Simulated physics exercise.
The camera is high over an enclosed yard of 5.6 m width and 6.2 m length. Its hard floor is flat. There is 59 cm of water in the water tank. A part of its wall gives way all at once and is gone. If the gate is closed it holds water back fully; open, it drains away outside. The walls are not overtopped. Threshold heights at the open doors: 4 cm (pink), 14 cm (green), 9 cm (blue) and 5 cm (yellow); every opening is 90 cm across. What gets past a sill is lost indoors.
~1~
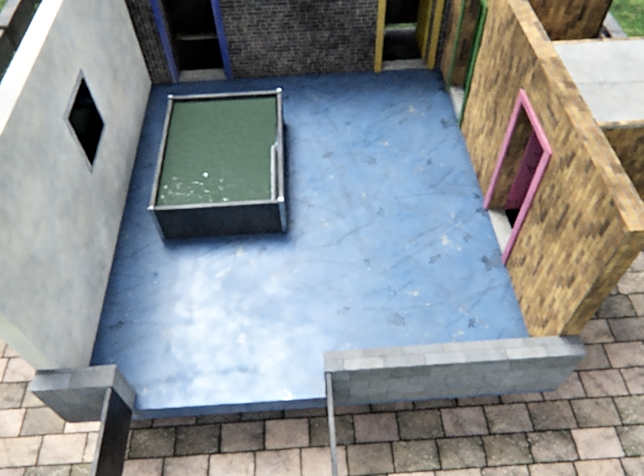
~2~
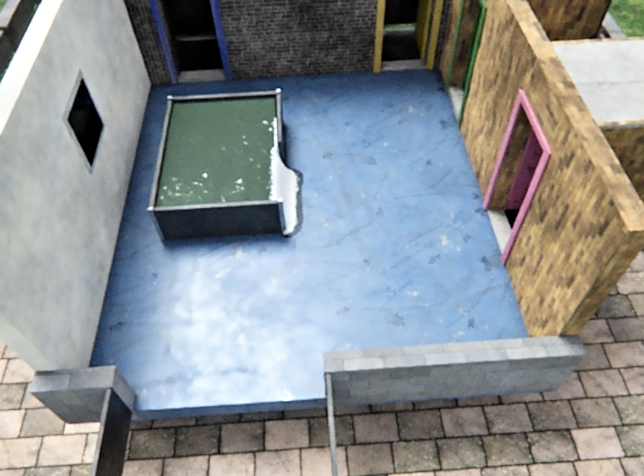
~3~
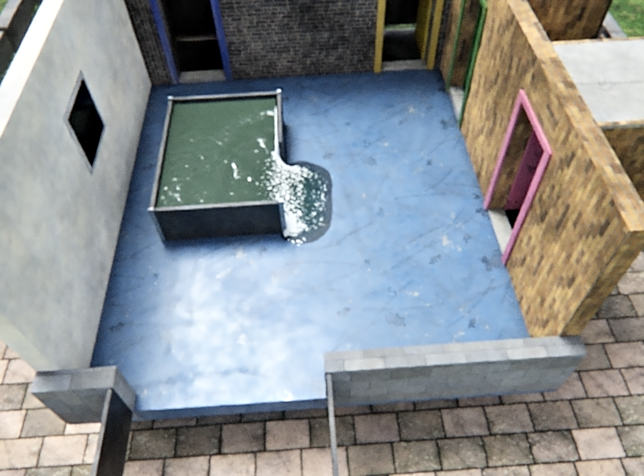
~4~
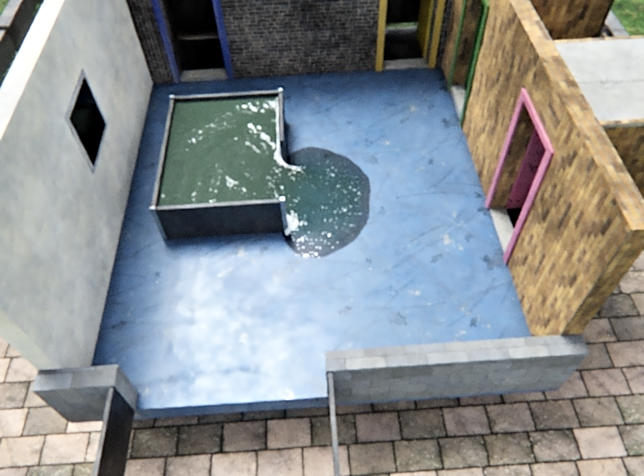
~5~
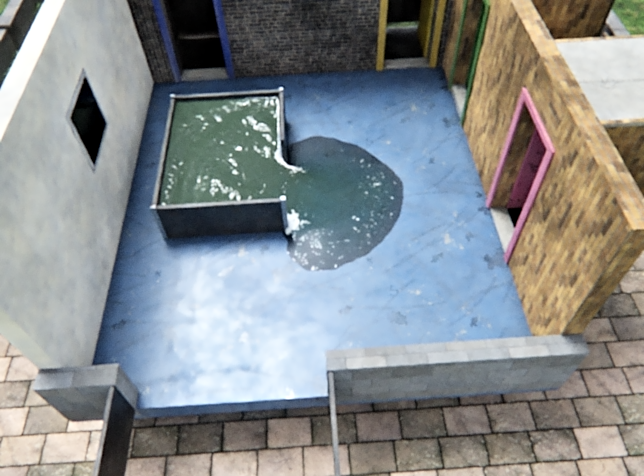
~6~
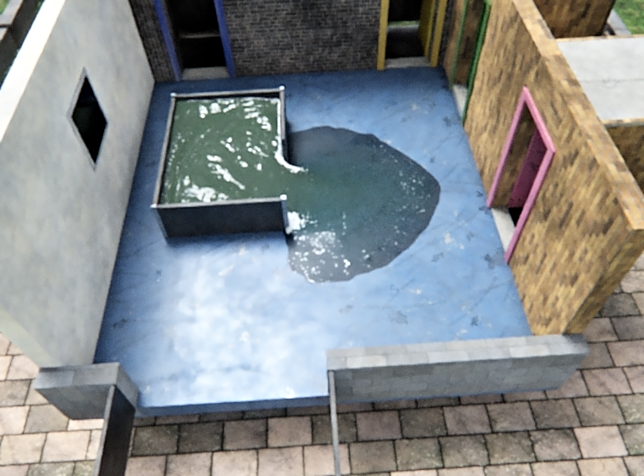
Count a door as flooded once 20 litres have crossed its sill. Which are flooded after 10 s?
The water let in: At the pink door it goes over the limit; at the green door it keeps below the limit; at the blue door it does not reach the limit; at the yellow door it passes the limit.
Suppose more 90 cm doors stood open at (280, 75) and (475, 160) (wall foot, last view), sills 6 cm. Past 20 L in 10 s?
In turn: Below, over.
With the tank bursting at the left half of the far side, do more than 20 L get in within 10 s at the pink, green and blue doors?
Then: Pink under, green below, blue above.
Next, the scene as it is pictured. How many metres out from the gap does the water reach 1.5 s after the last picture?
Some 4.4 m out.
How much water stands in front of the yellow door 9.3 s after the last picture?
Roughly 8.0 cm deep.
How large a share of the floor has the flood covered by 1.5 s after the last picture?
Some 40 per cent of it.
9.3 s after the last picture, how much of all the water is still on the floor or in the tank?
Roughly 74 in a hundred.
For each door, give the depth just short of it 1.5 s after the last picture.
Depths in cm: Pink 13, green 13, blue 0, yellow 0.
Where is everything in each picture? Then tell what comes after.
Still water, 59 cm deep, in the water tank at (222, 148), in the first picture.
Water pours out at (281, 192) and has run 0.7 m, to (291, 231); typically 5 cm deep outside, 59 cm at the water tank's back, in the second picture.
Water pours out at (281, 193) and has run 0.9 m, to (312, 237); typically 9 cm deep outside, 59 cm at the water tank's back, in the third picture.
The front is at (361, 177), 1.3 m from the gap at (283, 193); 2.0 m2 of floor is under water; 59 cm left at the back of the water tank, in the fourth picture.
Water pours out at (283, 191) and has run 1.8 m, to (398, 185); typically 6 cm deep outside, 56 cm at the water tank's back, in the fifth picture.
The front is at (433, 185), 2.3 m from the gap at (284, 190); 4.6 m2 of floor is under water; 50 cm left at the back of the water tank, in the sixth picture.
Then, 0.7 s after the last picture water covers 30 % of the floor and is deepest (30 cm) near (301, 210); pink door 5 cm at the sill, 9 L in, green door not reached, blue door not reached, yellow door not reached.
Then, 1.5 s after the last picture water covers 40 % of the floor and is deepest (40 cm) near (541, 362); pink door 13 cm at the sill, 91 L in, green door 13 cm at the sill, 0 L in, blue door not reached, yellow door not reached.
Then, 2.8 s after the last picture water covers 50 % of the floor and is deepest (24 cm) near (517, 288); pink door 16 cm at the sill, 212 L in, green door 10 cm at the sill, 0 L in, blue door not reached, yellow door 15 cm at the sill, 26 L in.
Then, 5.3 s after the last picture water covers 80 % of the floor and is deepest (14 cm) near (536, 348); pink door 11 cm at the sill, 335 L in, green door 6 cm at the sill, 0 L in, blue door 2 cm at the sill, 0 L in, yellow door 11 cm at the sill, 126 L in.
Then, 9.3 s after the last picture water covers 100 % of the floor and is deepest (8 cm) near (132, 187); pink door 7 cm at the sill, 397 L in, green door 6 cm at the sill, 0 L in, blue door 6 cm at the sill, 0 L in, yellow door 8 cm at the sill, 174 L in.
